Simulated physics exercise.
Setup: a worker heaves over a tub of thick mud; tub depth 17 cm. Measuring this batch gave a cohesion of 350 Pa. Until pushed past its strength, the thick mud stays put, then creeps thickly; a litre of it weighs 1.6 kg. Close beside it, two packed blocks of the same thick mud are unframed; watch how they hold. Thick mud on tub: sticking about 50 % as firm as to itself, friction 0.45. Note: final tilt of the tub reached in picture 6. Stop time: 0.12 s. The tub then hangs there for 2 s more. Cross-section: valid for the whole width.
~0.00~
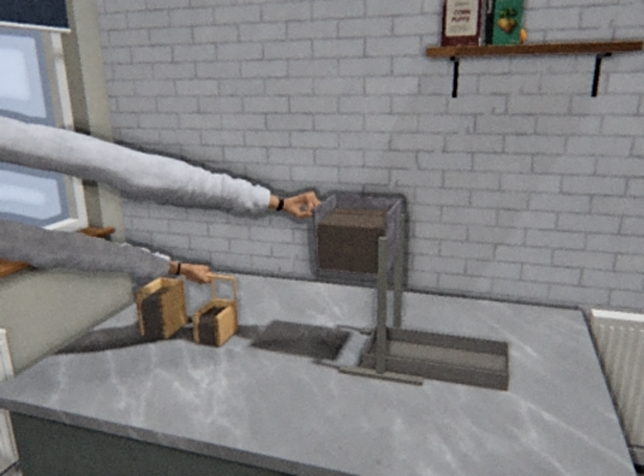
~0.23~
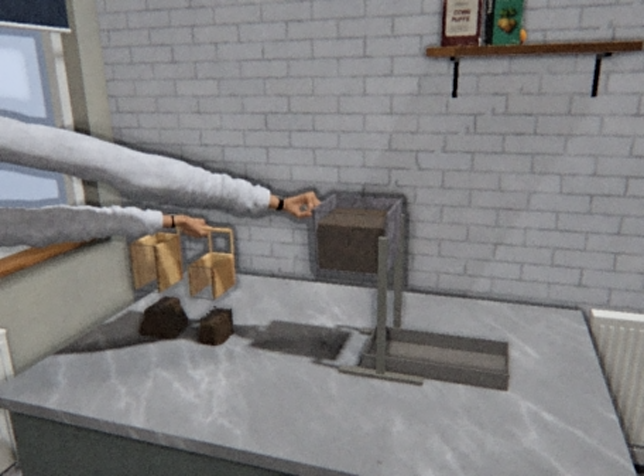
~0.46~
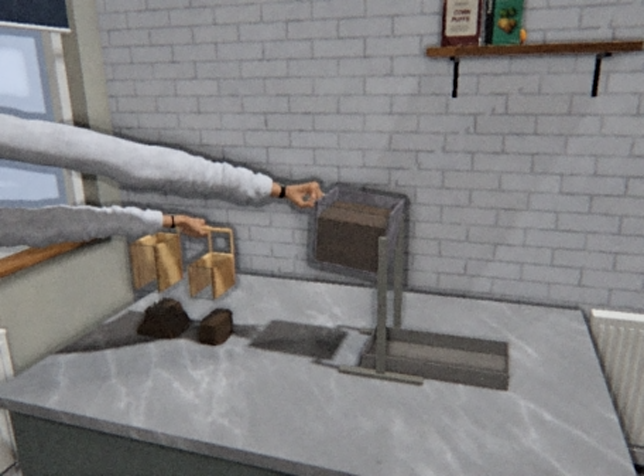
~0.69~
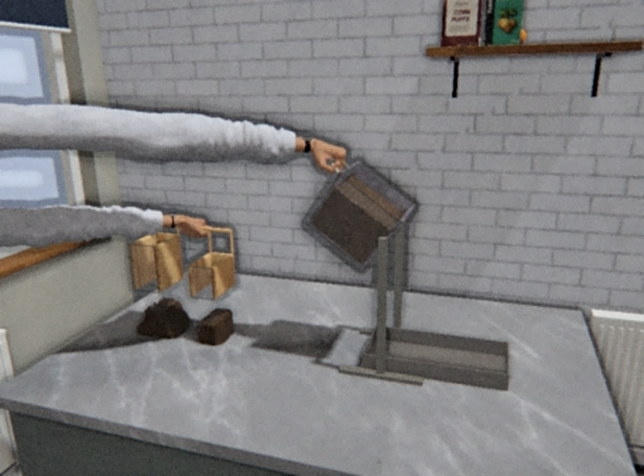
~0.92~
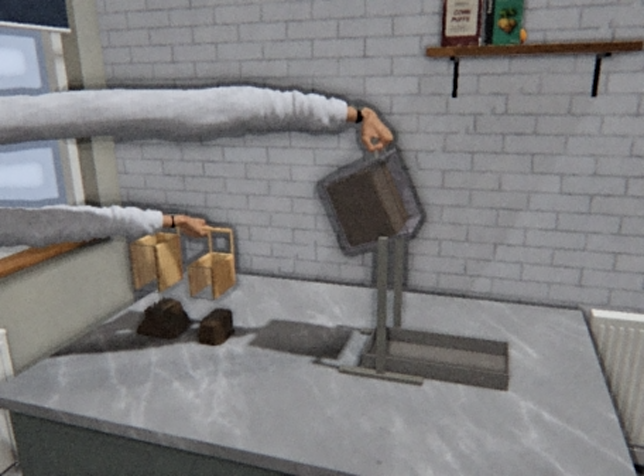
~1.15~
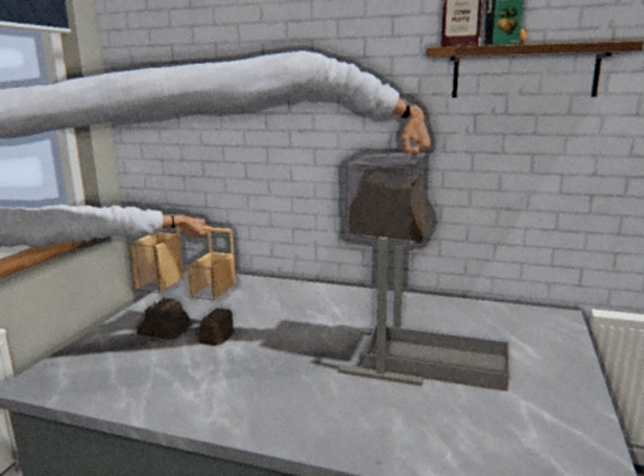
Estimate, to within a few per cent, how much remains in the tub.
Roughly 39 per cent remains in the tub.
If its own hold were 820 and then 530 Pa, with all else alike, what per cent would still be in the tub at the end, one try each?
Try one gives 65 per cent, try two gives 45 per cent.
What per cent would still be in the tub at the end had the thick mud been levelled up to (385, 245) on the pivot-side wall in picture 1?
Roughly 65 per cent would still be in the tub at the end.
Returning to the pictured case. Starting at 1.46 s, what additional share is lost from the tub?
Close to 4 % of the whole load.
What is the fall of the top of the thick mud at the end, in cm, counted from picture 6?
Roughly 9 cm.
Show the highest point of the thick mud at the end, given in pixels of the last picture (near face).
On the near face, the top ends up close to (372, 214).
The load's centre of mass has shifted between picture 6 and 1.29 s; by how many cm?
Around 6 cm.
After 1.29 s, the tub is at 90 degrees and holds 65 %.
After 1.46 s, the tub is at 90 degrees and holds 43 %.
After 1.63 s, the tub is at 90 degrees and holds 38 %.
After 1.80 s, the tub is at 90 degrees and holds 39 %.
After 3.15 s, the tub is at 90 degrees and holds 39 %.
